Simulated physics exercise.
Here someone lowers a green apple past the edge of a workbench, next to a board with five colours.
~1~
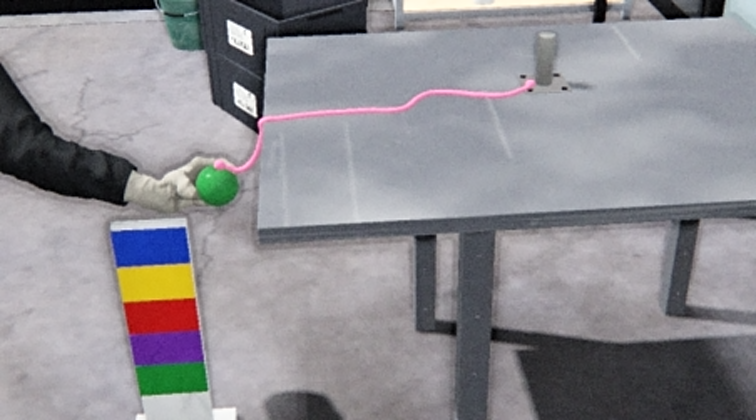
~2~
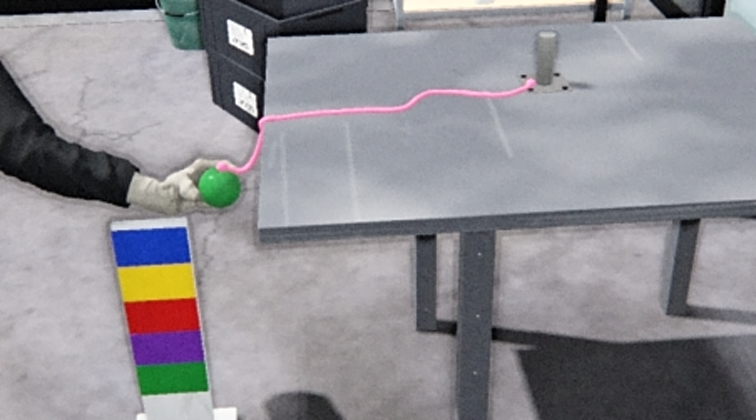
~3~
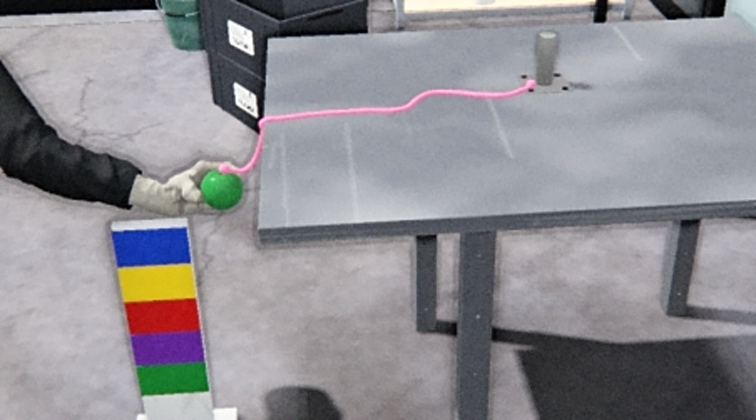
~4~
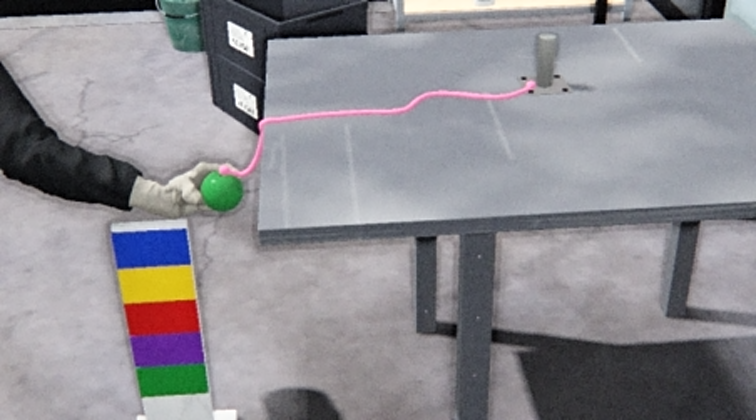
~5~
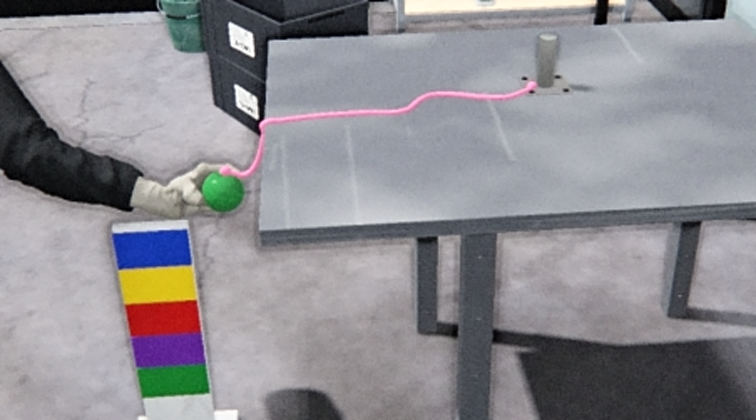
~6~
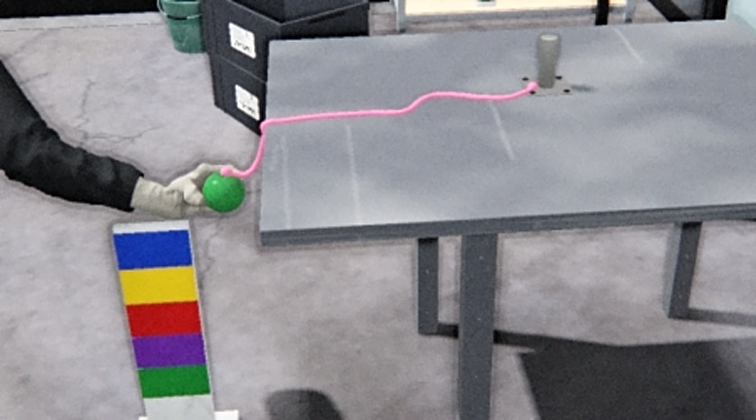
A gloved hand held a green ball tied to a pink string that ran across a gray table to a metal post, barely moving beside a strip of colored blocks.
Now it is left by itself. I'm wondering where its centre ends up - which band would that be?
That would be the blue band.
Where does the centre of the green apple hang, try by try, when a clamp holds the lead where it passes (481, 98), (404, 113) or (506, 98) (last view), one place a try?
The pixel places are (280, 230), (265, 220) and (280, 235), one per try.
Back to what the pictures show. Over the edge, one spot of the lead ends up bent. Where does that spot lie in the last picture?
It lies at about (292, 120).
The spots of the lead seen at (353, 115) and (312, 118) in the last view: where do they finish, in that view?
The first finishes about (325, 110) and the second about (285, 115).
Early on, apple near (253, 232); level with blue.
Midway, apple near (304, 222); level with blue.
Near the end, apple near (290, 232); level with blue.
Finally, apple near (282, 233); level with blue. Its middle rests at the blue band.
